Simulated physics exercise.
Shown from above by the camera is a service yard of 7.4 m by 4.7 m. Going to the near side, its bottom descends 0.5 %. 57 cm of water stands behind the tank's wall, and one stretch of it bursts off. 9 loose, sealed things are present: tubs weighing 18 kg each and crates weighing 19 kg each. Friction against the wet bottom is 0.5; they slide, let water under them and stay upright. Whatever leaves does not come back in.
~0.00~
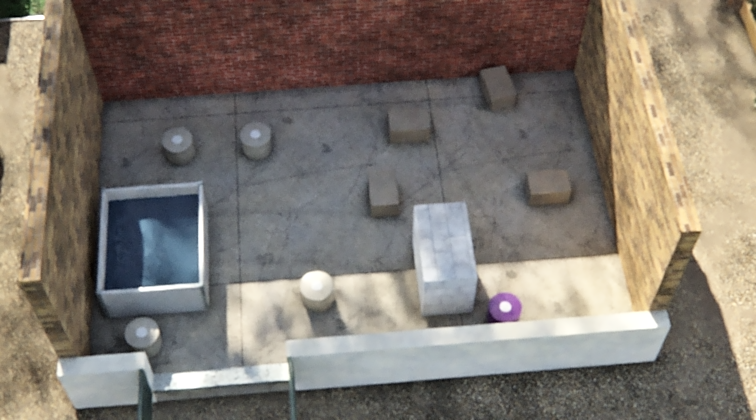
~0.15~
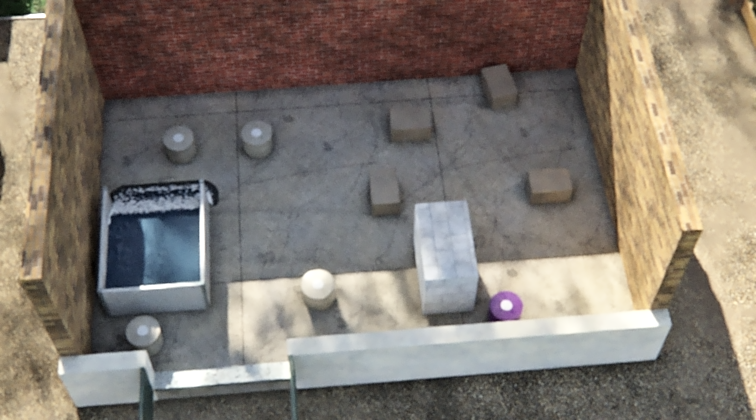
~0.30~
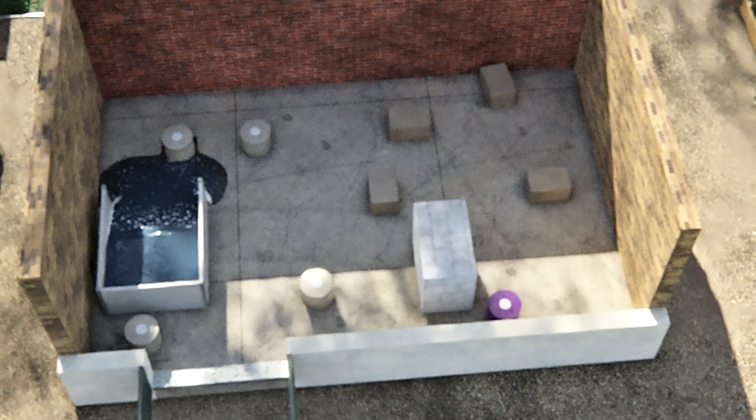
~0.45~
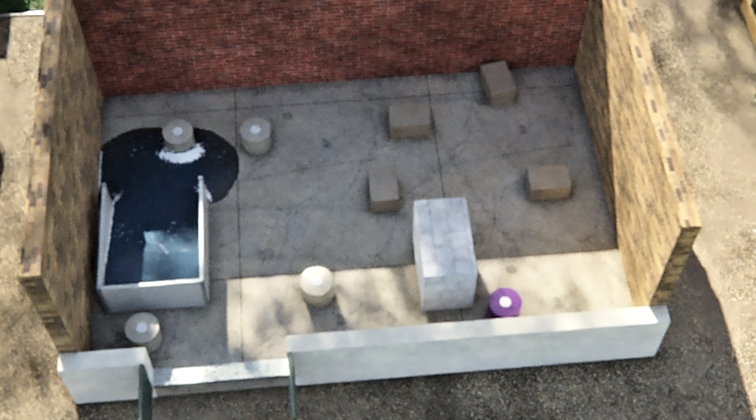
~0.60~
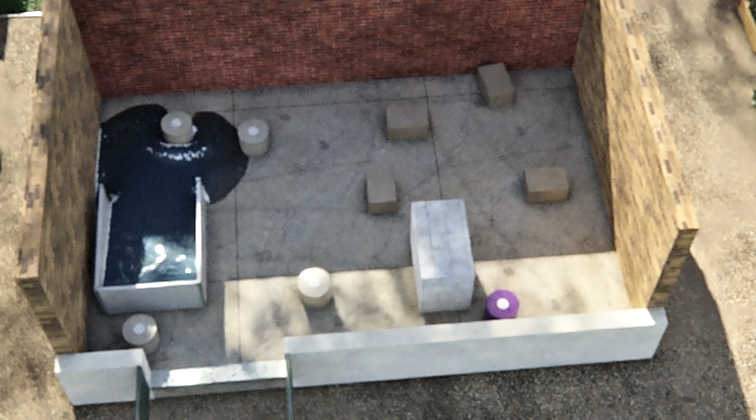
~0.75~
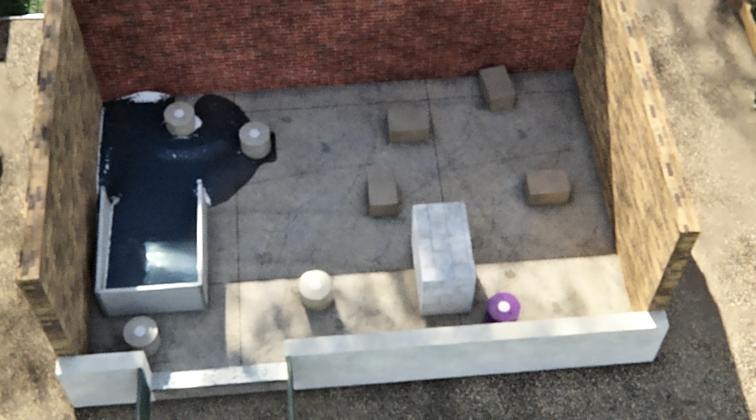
At first, dark water sits inside a white-walled tank at the left of a walled yard dotted with tubs and blocks. Then the tank's far side gives way and water pours out toward the brick wall, spreading around two pale tubs, while the purple tub stays put on dry ground.
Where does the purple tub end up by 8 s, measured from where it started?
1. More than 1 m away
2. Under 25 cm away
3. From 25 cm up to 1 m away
2, under 25 cm away.
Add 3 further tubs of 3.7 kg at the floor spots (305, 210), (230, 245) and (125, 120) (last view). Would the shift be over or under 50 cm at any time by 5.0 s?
In turn: More, less, more.
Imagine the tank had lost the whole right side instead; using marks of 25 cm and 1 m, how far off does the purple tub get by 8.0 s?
Well, the purple tub scoots over a bit then.
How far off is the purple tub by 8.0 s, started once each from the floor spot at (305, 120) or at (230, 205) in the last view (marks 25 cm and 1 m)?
I'd expect that it gets borne away first and remains where it was second.
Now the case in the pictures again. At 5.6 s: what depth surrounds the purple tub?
About 0 cm.
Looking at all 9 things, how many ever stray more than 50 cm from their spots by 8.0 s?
Count: 4.
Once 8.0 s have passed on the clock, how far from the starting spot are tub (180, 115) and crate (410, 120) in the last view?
Taken in order, the shifts are 250 cm and 60 cm.
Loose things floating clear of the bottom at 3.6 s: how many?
Just then, the number is 0.
After 1.6 s the purple tub is near (504, 307), 0.0 m from its start, aground; 0 of 9 are out; 1 afloat.
After 3.6 s the purple tub is near (504, 307), 0.0 m from its start, aground; 0 of 9 are out; 0 afloat.
After 5.6 s the purple tub is near (504, 307), 0.0 m from its start, aground; 0 of 9 are out; 1 afloat.
After 8.0 s the purple tub is near (504, 307), 0.0 m from its start, aground; 0 of 9 are out; 0 afloat.
